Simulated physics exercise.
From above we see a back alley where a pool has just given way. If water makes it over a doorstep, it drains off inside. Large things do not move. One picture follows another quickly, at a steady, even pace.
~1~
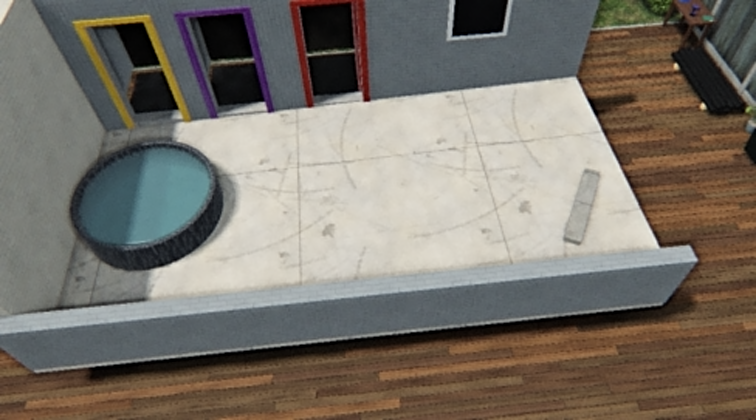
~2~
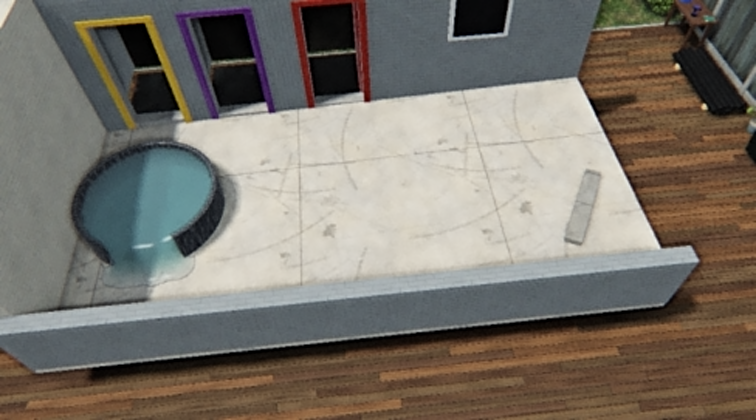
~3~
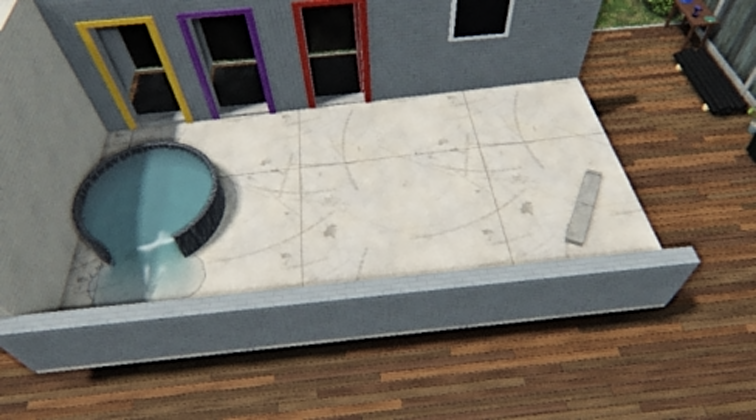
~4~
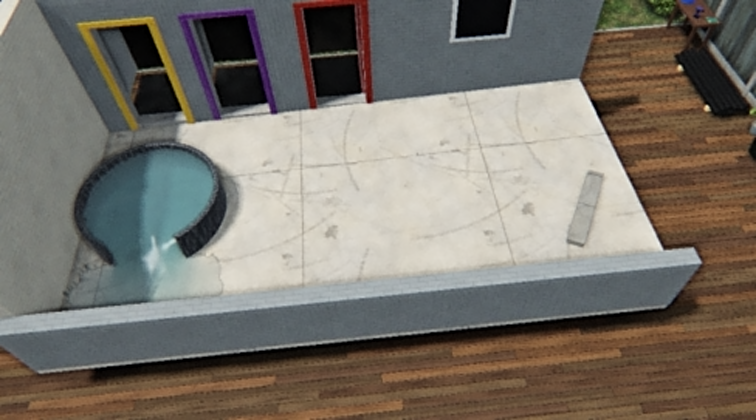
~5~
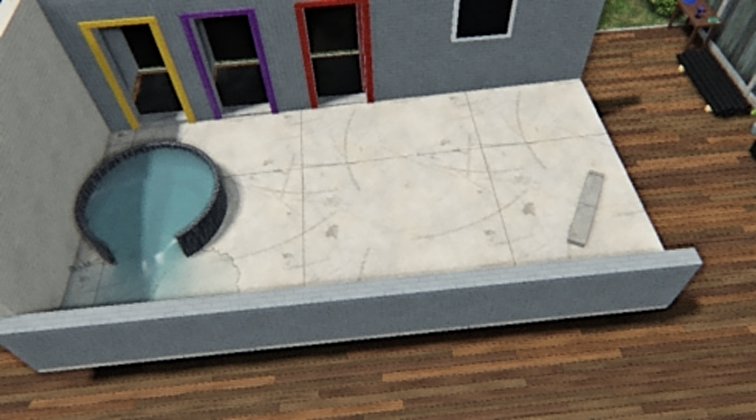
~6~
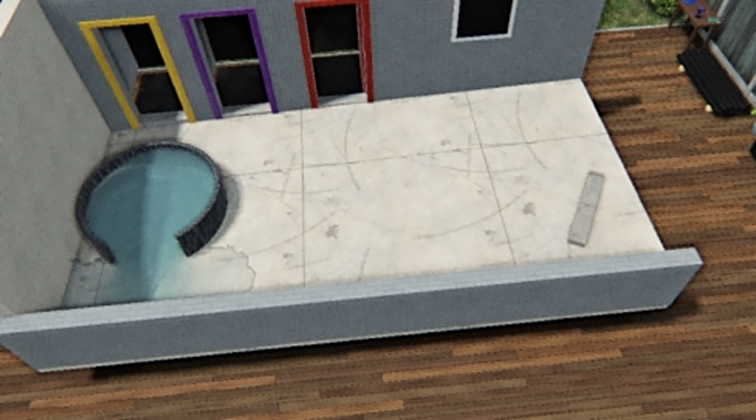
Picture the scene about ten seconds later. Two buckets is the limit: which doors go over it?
The red door stays within two buckets; the purple door stays within two buckets; the yellow door stays within two buckets.
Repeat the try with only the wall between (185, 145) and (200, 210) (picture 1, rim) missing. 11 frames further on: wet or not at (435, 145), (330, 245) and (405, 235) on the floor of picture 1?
The first spot is swamped, the second swamped, the third swamped.
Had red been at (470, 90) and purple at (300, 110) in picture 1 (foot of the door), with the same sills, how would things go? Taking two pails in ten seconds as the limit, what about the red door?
Checking it alone, the red door falls short.
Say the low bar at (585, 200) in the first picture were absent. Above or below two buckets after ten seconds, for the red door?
Red: Below.
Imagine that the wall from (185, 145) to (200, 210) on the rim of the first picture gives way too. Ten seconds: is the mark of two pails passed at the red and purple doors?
In brief: Red door exceeds the mark and purple door exceeds the mark.
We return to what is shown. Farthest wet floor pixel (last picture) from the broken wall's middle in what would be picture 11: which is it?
The farthest wet spot is near (315, 313).
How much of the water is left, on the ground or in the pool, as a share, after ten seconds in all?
It comes to roughly 100 per cent.
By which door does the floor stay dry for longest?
That's the red-painted one.
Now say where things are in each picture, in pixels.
The round pool at (146, 194) is whole and still, in the first picture.
Water pours out at (144, 261) and has run to (189, 265), in the second picture.
Water pours out at (146, 263) and has run to (191, 290), in the third picture.
Water pours out at (147, 263) and has run to a hidden place, in the fourth picture.
Water pours out at (148, 262) and has run to a hidden place, in the fifth picture.
The front is at a hidden place, out from the gap at (148, 262), in the sixth picture.
A moment on, water covers 10 % of the floor; the red door not reached, the purple door not reached, the yellow door not reached.
Next, water covers 20 % of the floor; the red door not reached, the purple door not reached, the yellow door not reached.
Then, water covers 40 % of the floor; the red door not reached, the purple door not reached, the yellow door wet at the sill, nothing in.
Later, water covers 75 % of the floor; the red door wet at the sill, nothing in, the purple door wet at the sill, nothing in, the yellow door wet at the sill, nothing in.
In the end, water covers 80 % of the floor; the red door under two buckets in, the purple door wet at the sill, nothing in, the yellow door wet at the sill, nothing in.
